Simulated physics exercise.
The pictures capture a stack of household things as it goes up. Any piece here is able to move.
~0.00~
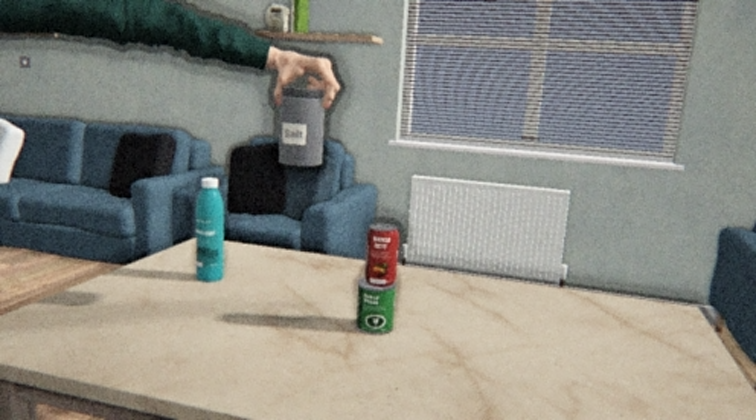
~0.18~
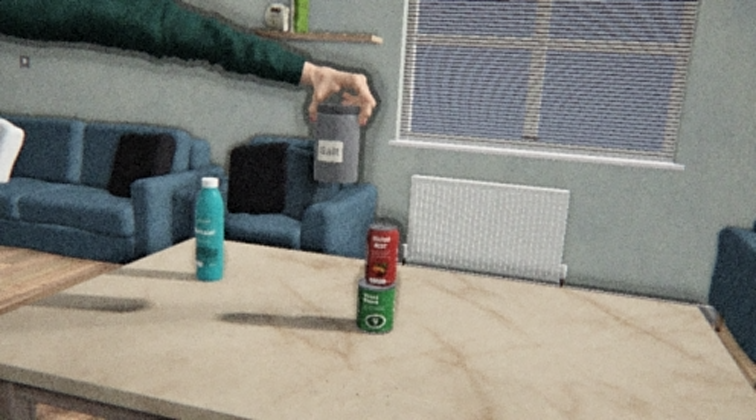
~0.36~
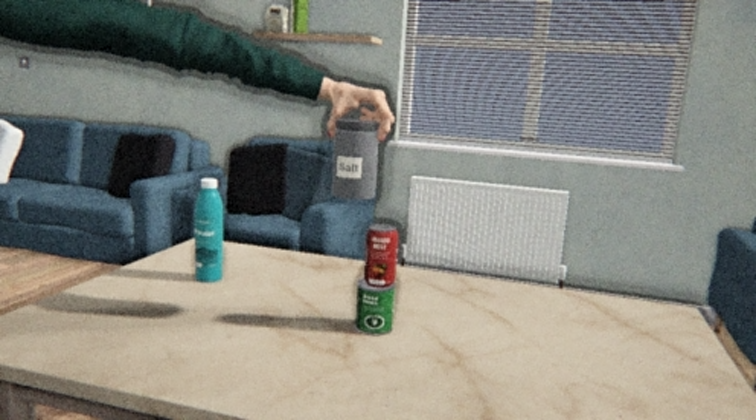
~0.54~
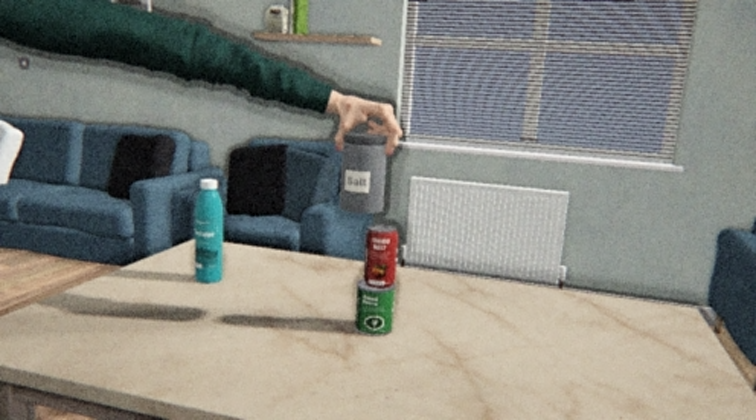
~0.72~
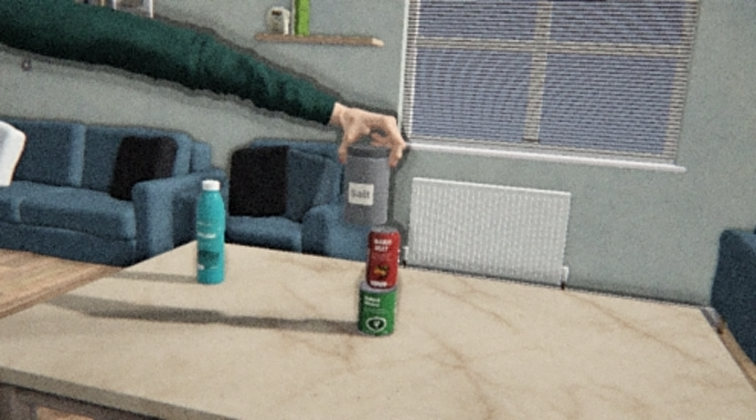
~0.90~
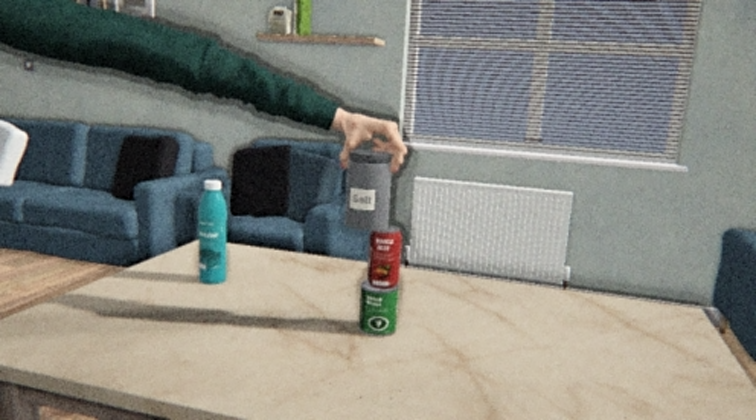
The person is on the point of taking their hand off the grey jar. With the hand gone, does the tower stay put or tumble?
The tower tumbles.
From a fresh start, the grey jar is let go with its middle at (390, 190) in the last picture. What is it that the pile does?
It stays stable.
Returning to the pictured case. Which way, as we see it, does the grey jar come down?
It ends up further left.
After 1.30 s, grey jar now fallen.
After 1.40 s, things are still on the move.
After 1.90 s, nothing new.
At rest (4.0 s), fallen, grey jar; the other 3 in place. Seen from the same camera at the end, grey jar near (322, 302). The pile gives way.
